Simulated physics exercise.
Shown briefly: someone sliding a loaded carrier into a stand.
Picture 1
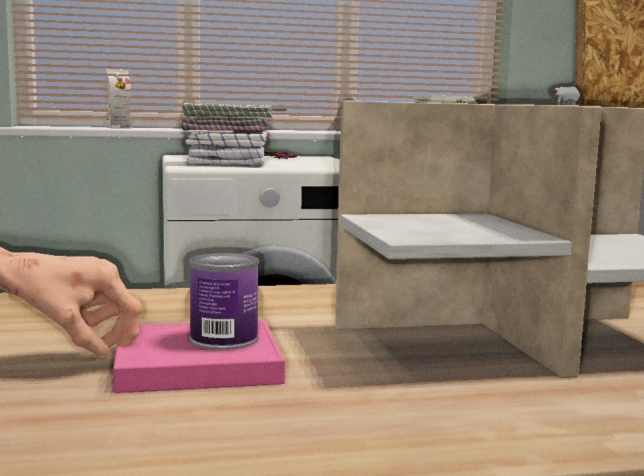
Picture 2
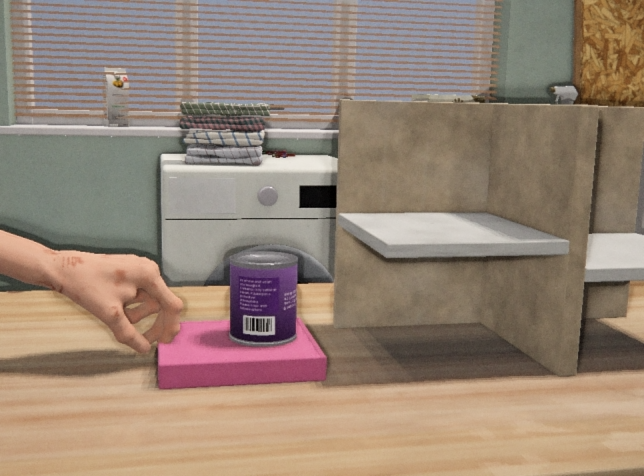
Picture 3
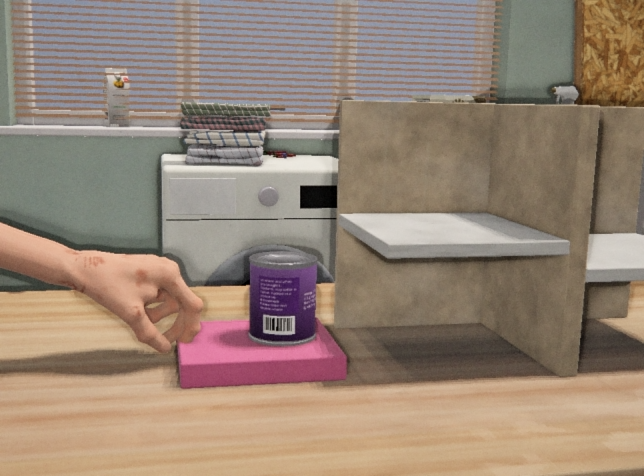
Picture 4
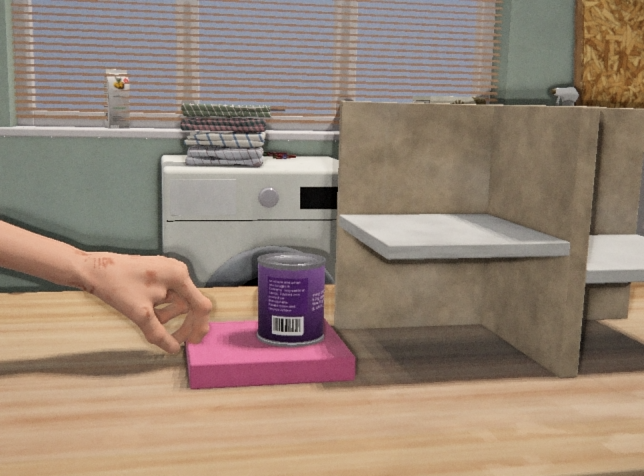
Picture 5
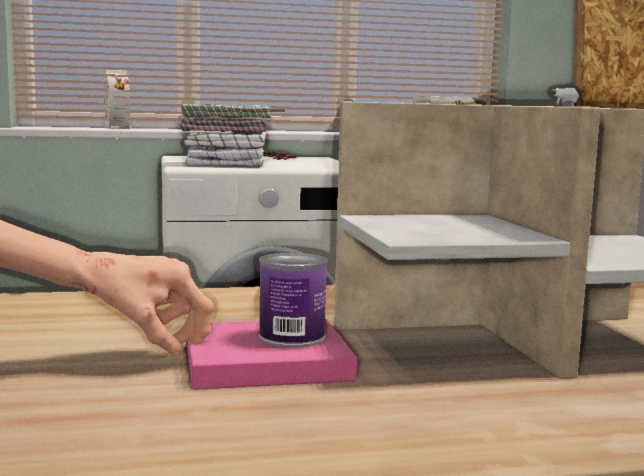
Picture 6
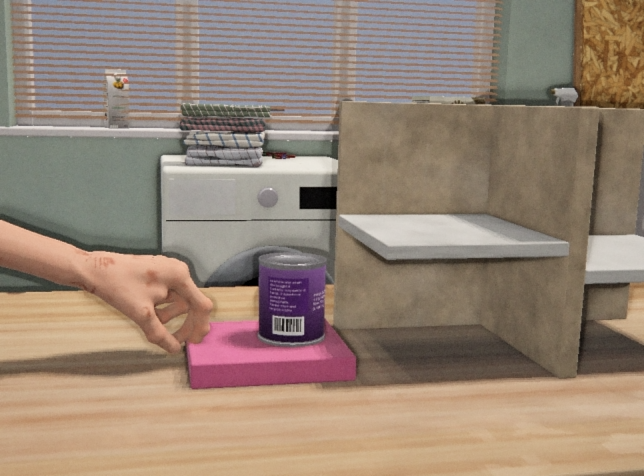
At the start, a hand at the left holds the edge of a pink tray carrying a purple pot on a wooden surface. The hand slides the tray and pot to the right, toward a stand with a pale shelf, then the movement slows and all stay still beside it.
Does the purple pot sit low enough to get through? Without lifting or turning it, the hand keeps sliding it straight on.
Yes.
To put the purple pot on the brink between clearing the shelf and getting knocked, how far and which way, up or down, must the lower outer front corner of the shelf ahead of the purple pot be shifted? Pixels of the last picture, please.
The switch happens after a shift of some 20 pixels down.
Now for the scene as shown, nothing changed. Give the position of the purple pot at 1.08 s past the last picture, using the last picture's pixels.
Roughly at pixel (387, 296).
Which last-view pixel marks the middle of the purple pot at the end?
It ends up around (451, 294).
Then, 0.60 s after the last picture, purple pot riding along near (333, 298).
Then, 1.08 s after the last picture, purple pot riding along near (387, 296).
Then, 1.48 s after the last picture, purple pot riding along near (431, 295).
At rest, the purple pot passes below, near (451, 294).
